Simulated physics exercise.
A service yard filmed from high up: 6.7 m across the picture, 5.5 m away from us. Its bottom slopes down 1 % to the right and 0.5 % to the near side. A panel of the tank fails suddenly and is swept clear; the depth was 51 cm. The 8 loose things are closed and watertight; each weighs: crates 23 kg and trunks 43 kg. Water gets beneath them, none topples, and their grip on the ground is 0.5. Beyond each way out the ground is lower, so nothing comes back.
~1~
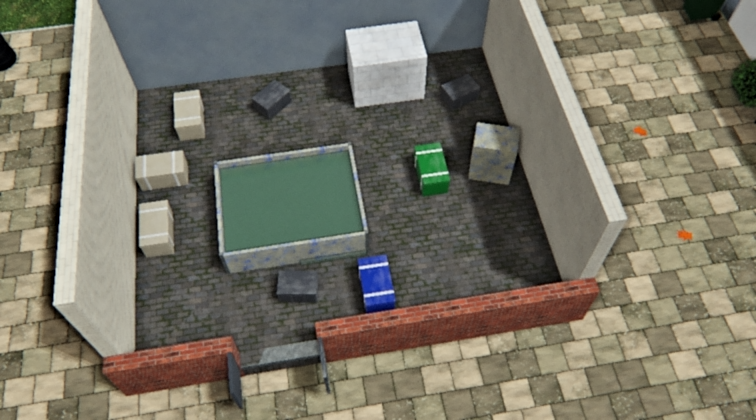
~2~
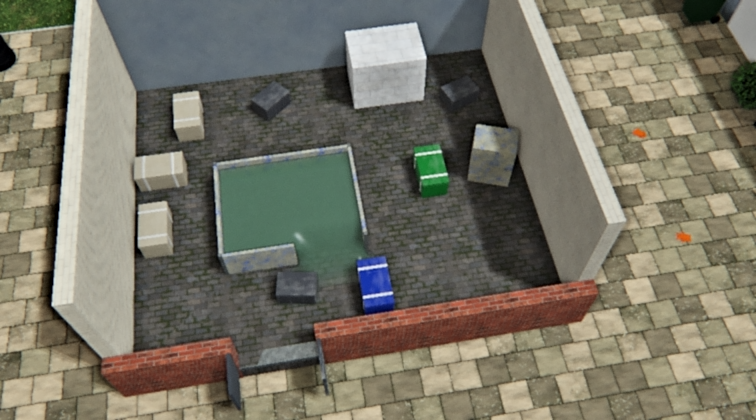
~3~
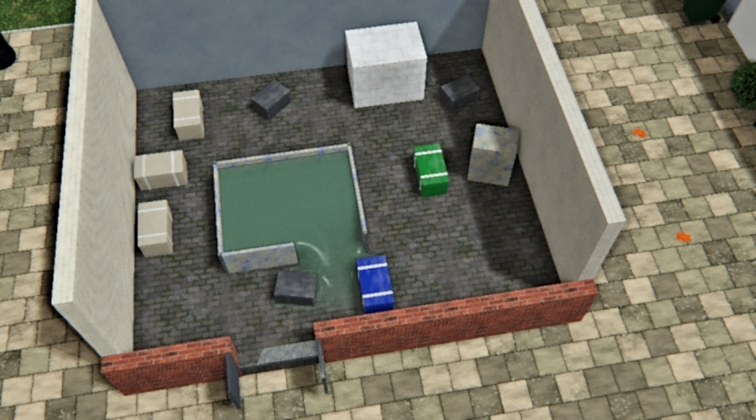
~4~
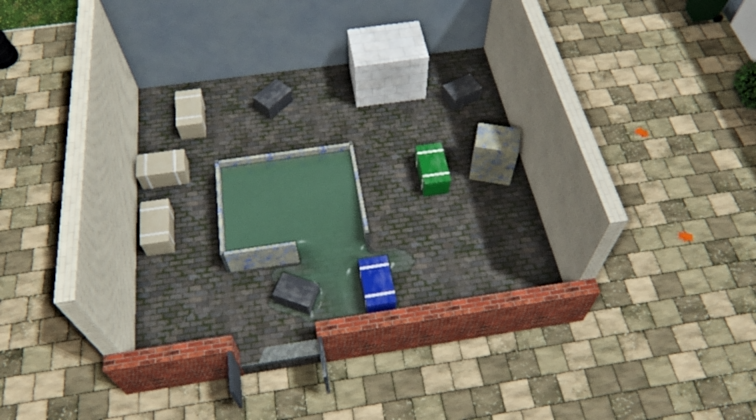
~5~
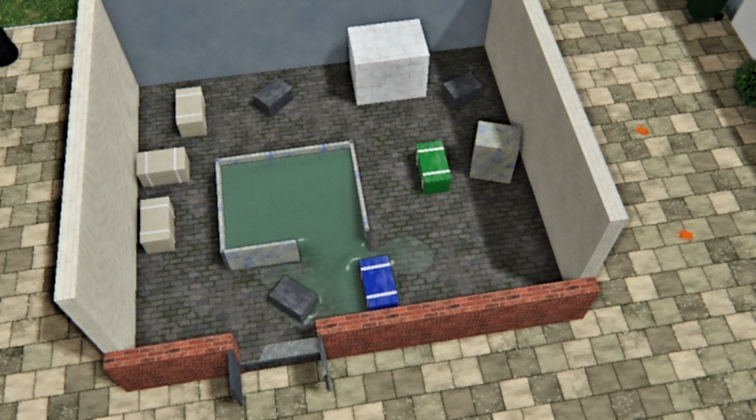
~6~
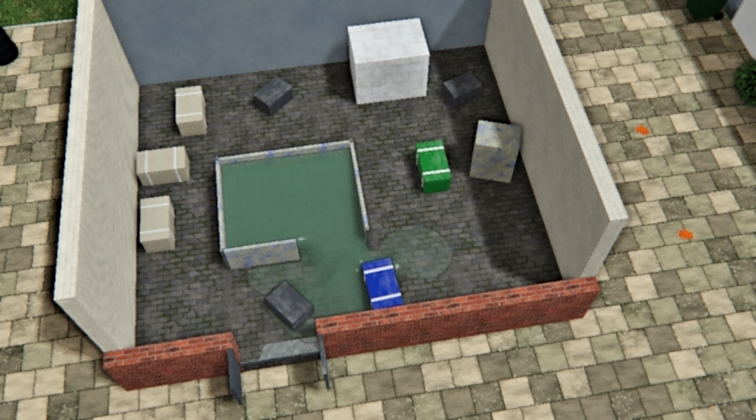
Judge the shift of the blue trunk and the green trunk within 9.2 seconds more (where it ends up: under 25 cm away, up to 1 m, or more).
The blue trunk gets carried off, the green trunk barely shifts.
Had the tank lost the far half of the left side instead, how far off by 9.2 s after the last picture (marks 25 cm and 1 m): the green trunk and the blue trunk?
In that case the green trunk barely shifts, the blue trunk holds its place.
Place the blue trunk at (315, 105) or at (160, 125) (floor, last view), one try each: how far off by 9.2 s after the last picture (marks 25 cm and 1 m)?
In that order: It holds its place; it barely shifts.
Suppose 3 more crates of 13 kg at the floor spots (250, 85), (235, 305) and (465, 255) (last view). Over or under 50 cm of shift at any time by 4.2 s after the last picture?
In that order: Less, past it, more.
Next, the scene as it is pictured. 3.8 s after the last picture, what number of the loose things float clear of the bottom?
I count 0.
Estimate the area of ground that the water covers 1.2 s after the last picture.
Some 12 m2.
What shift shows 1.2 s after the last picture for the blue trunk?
Roughly 200 cm by then.
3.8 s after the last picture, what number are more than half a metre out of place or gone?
2 of them.
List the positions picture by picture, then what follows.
The first frame shows the blue trunk at (376, 280), on the bottom; the green trunk at (432, 163), on the bottom; 3.7 m2 under water; 0 of 8 have shifted.
The second frame shows the blue trunk at (375, 281) rests on the ground; the green trunk at (431, 164) rests on the ground; water covers 4.3 m2; 0 of 8 have shifted.
The third frame shows the blue trunk at (375, 280), on the bottom; the green trunk at (431, 164), on the bottom; 4.7 m2 under water; 0 of 8 have shifted.
The fourth frame shows the blue trunk at (377, 280) rests on the ground; the green trunk at (433, 163), on the bottom; water covers 5.3 m2; 1 of 8 have shifted.
The fifth frame shows the blue trunk at (378, 281) rests on the ground, 6 cm from its start; the green trunk at (433, 161), on the bottom; water covers 5.8 m2; 2 of 8 have shifted.
The sixth frame shows the blue trunk at (382, 283) rests on the ground, 14 cm from its start; the green trunk at (433, 160), on the bottom; water covers 6.5 m2; 2 of 8 have shifted.
Then, 1.2 s after the last picture the blue trunk is near (489, 263), 1.8 m from its start, aground; the green trunk is near (433, 160), 0.0 m from its start, aground; 0 of 8 are out; 0 afloat.
Then, 3.8 s after the last picture the blue trunk is near (472, 180), 2.4 m from its start, aground; the green trunk is near (431, 160), 0.0 m from its start, aground; 0 of 8 are out; 0 afloat.
Then, 6.2 s after the last picture the blue trunk is near (468, 180), 2.4 m from its start, aground; the green trunk is near (429, 160), 0.1 m from its start, aground; 0 of 8 are out; 0 afloat.
Then, 9.2 s after the last picture the blue trunk is near (468, 180), 2.4 m from its start, aground; the green trunk is near (429, 160), 0.1 m from its start, aground; 0 of 8 are out; 0 afloat.
